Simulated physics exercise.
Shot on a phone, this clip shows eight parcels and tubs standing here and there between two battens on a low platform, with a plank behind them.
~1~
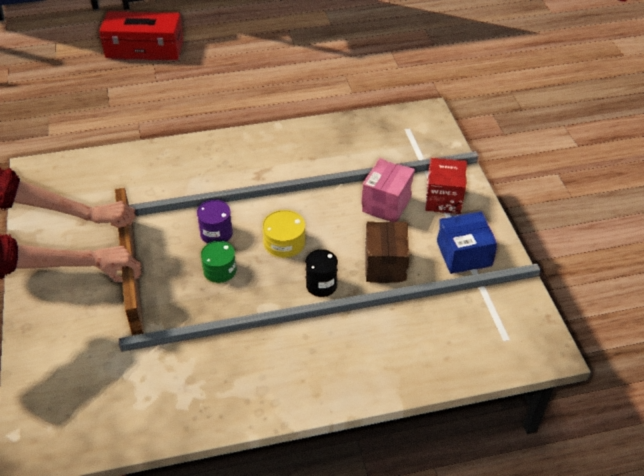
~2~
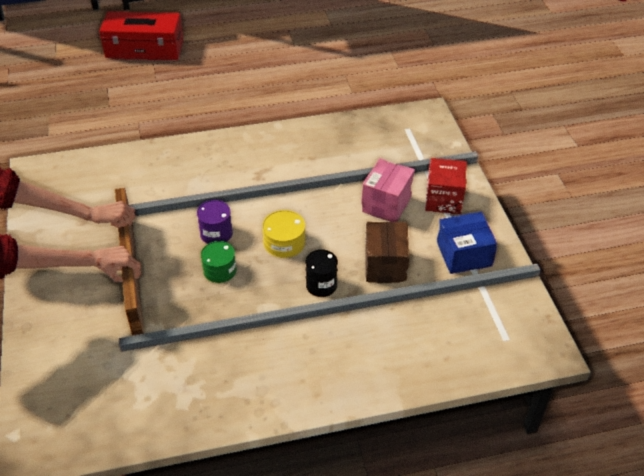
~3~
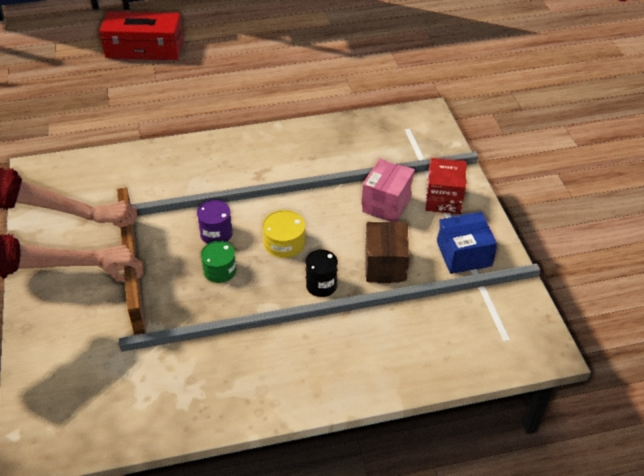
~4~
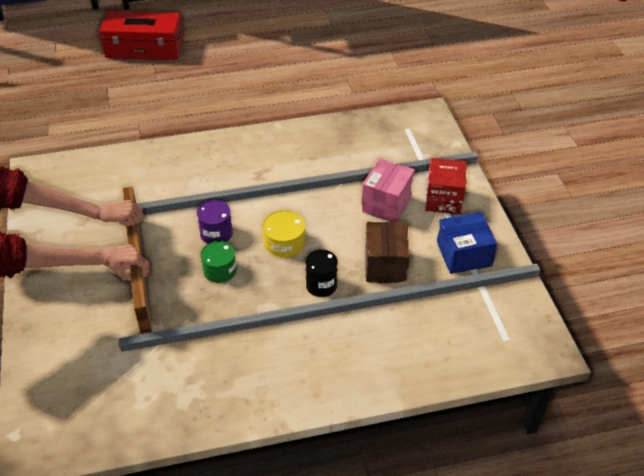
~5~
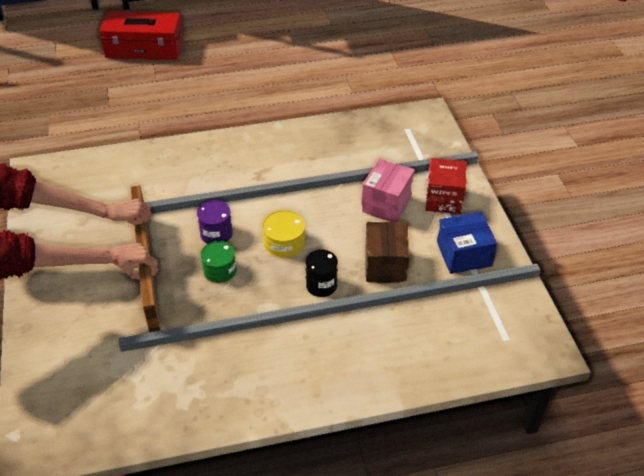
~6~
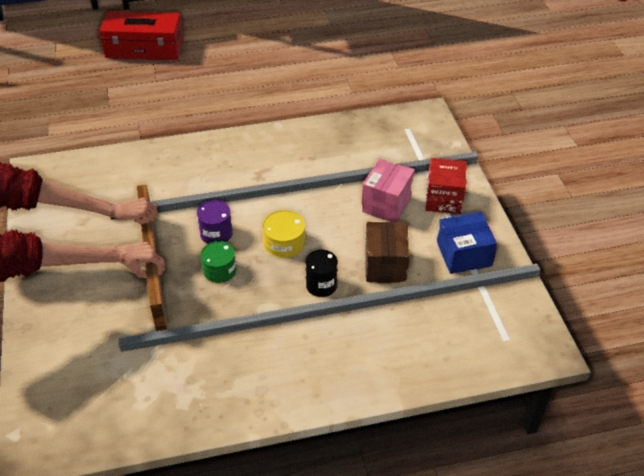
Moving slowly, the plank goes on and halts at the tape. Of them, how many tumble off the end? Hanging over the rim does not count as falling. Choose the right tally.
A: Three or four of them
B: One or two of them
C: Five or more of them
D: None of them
The answer is B.
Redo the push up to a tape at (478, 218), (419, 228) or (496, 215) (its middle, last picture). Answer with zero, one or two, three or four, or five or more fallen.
Taking the places in the order asked: At least five, then zero, then more than four.
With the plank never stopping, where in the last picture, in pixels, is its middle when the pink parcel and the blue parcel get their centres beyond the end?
(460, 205) and (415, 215), roughly.
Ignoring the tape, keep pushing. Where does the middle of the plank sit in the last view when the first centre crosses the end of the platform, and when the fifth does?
First at (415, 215), next at (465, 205).
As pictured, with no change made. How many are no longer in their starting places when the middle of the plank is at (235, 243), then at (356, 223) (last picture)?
I make it 2 at the first spot and 6 at the other.
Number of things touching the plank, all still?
In total, 3.
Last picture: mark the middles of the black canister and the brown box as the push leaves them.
Roughly (487, 251) for the first and roughly (519, 238) for the second.
Early on, none off yet; red box at rest near (446, 186); blue parcel at rest near (466, 243); pink parcel at rest near (388, 191).
Finally, the number that fall off is one or two; lost, blue parcel and red box.
